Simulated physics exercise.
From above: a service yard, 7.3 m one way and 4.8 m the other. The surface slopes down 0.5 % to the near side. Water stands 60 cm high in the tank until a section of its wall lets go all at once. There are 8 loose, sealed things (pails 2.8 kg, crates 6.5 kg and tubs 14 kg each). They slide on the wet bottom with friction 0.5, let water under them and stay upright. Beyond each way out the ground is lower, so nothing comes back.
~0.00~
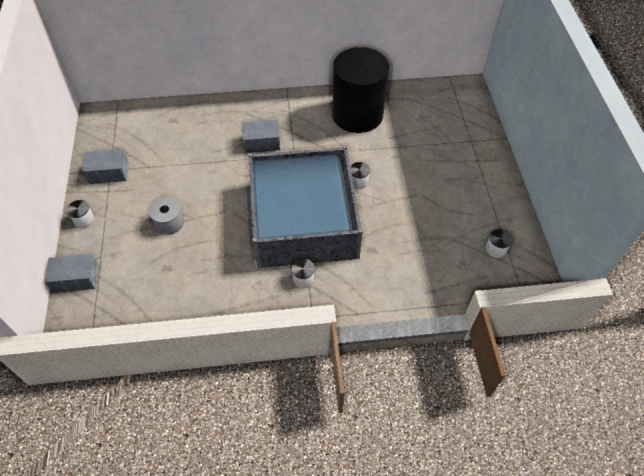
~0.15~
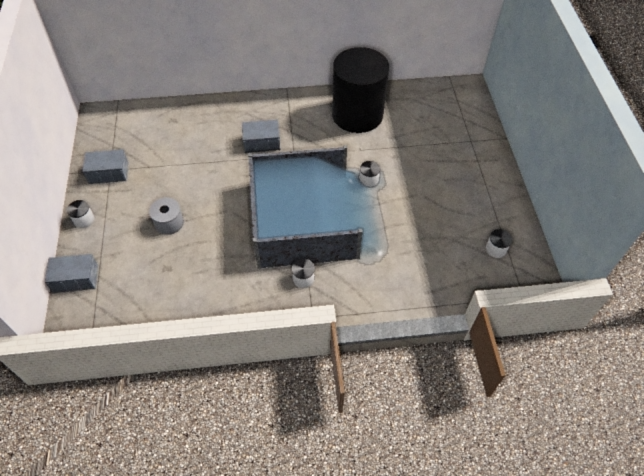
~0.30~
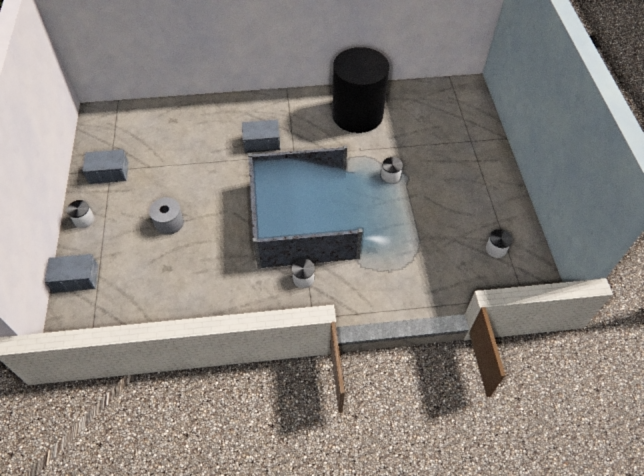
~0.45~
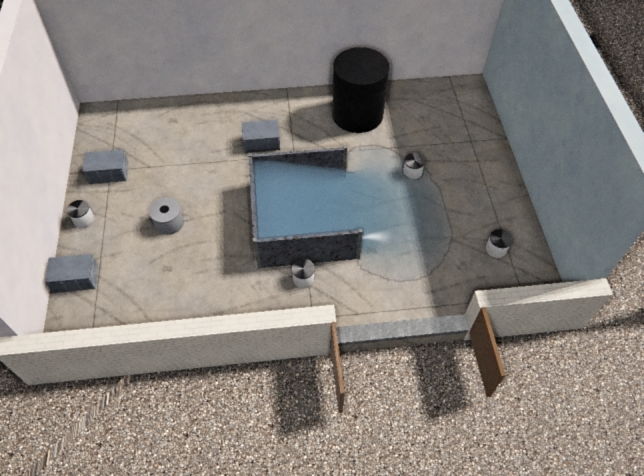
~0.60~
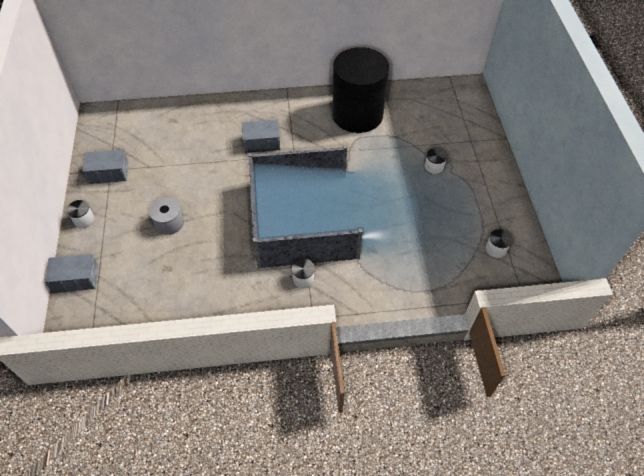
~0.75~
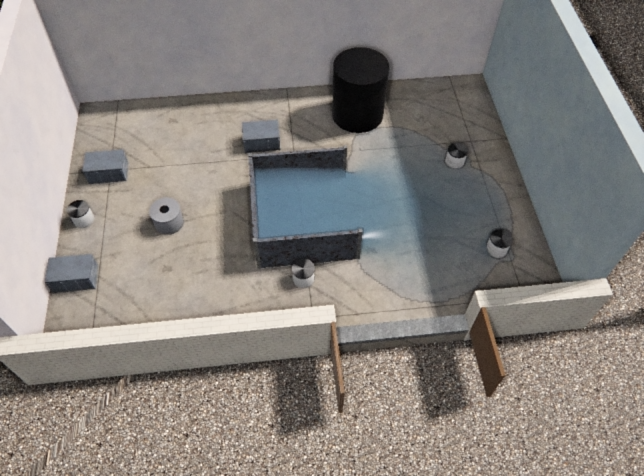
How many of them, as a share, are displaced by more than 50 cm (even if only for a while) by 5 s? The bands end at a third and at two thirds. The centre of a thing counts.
Share: Under a third.
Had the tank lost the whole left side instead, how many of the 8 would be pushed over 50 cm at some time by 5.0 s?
In that case 5 of them.
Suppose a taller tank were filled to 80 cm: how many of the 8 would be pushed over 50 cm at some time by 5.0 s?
Then 3.
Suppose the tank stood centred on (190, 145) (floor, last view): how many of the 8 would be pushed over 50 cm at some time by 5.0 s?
Then 3.
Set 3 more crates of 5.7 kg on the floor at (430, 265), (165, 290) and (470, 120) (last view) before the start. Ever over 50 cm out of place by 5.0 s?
In turn: More, short of it, past it.
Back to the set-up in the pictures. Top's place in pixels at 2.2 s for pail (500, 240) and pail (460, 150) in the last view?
Around (554, 272) and (482, 83).
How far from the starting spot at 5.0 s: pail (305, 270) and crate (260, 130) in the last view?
In turn: 10 cm, 0 cm.
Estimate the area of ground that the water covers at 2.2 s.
About 14 m2.
After 1.1 s 1 of 8 are over 50 cm from their spots; 0 afloat.
After 2.2 s 2 of 8 are over 50 cm from their spots; 2 afloat.
After 3.5 s 2 of 8 are over 50 cm from their spots; 2 afloat.
After 5.0 s 2 of 8 are over 50 cm from their spots, and 2 have been at some point; 0 afloat.
